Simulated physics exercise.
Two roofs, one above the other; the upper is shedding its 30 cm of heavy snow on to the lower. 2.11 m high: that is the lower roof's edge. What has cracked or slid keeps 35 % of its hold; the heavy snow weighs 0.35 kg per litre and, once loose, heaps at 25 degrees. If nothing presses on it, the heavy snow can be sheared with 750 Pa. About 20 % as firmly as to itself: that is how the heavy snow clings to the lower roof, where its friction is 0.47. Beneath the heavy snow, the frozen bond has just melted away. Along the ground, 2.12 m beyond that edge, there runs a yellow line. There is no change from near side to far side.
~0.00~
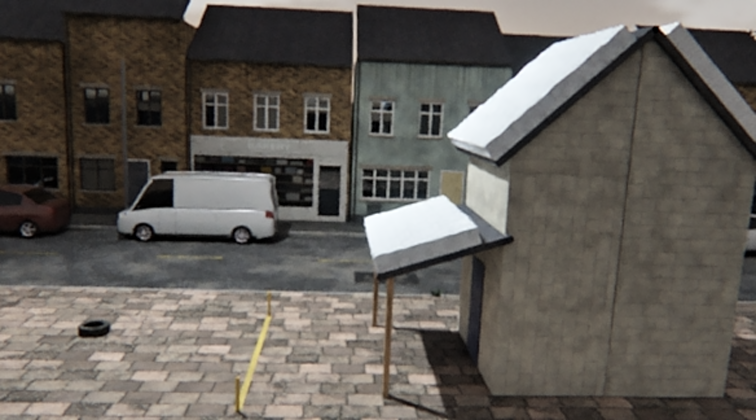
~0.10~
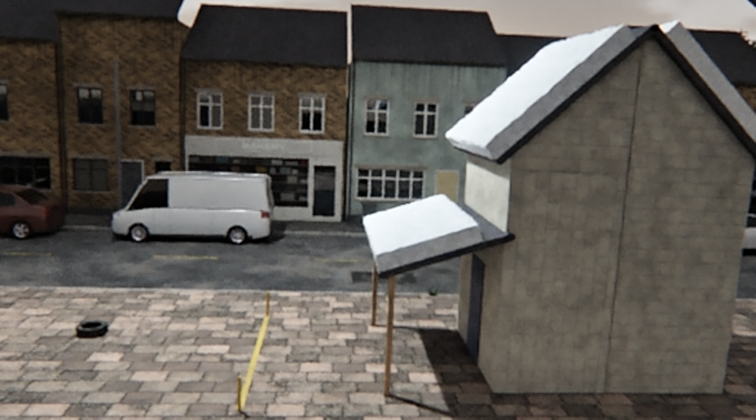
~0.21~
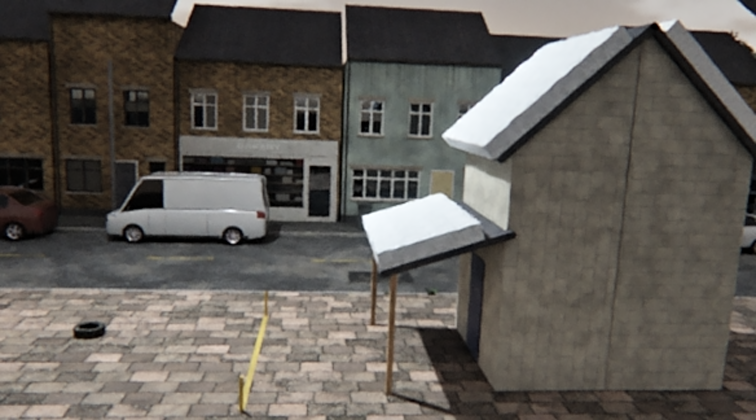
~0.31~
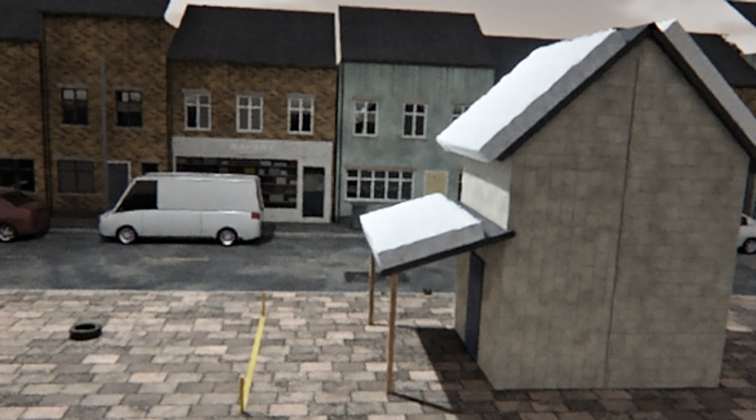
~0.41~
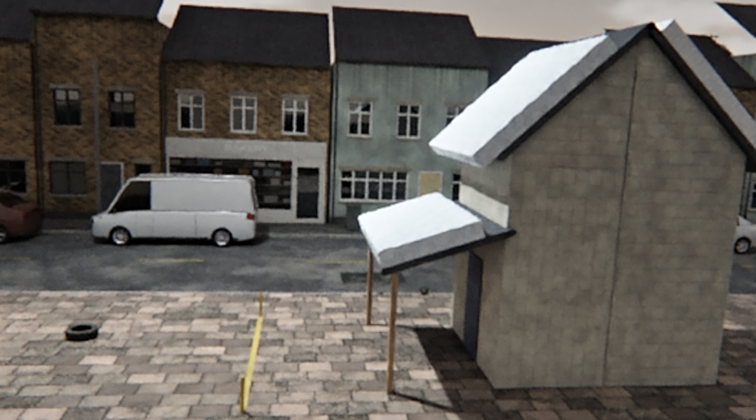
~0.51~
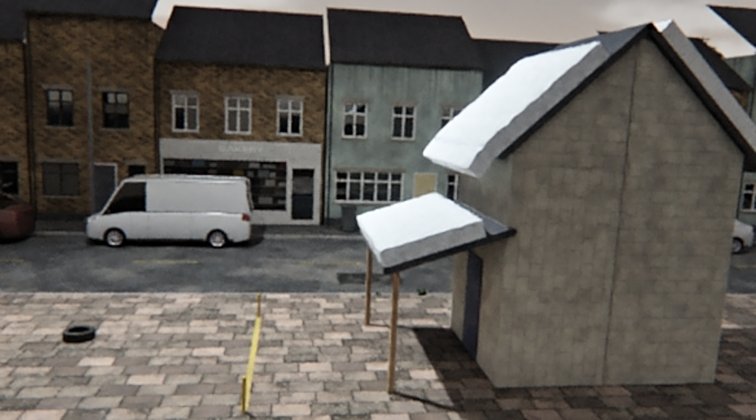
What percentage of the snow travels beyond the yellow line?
About 26 %.
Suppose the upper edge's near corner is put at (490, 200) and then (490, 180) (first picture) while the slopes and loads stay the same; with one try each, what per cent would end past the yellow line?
In that order: 5 %, 16 %.
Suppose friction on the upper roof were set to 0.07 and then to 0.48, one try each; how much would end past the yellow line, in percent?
35 %, then 20 %.
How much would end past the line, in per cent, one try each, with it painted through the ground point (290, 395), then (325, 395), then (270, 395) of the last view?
About 45 %, 60 %, 35 %.
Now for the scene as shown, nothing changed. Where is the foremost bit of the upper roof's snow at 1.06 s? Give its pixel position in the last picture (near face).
I'd point to around (408, 232).
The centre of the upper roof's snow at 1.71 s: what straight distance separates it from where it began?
It has shifted some 4.2 m.
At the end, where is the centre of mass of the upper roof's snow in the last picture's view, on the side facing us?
The spot is somewhere around (279, 364).
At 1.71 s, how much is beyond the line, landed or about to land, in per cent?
Close to 0 per cent.
By 1.06 s, none is below the lower edge and 0 % is past the line.
By 1.71 s, 24 % is below the lower edge and 0 % is past the line.
By 2.35 s, 71 % is below the lower edge and 22 % is past the line.
By 3.00 s, 73 % is below the lower edge and 26 % is past the line.
By 3.40 s, at the end, 73 % is below the lower edge and 26 % is past the line.
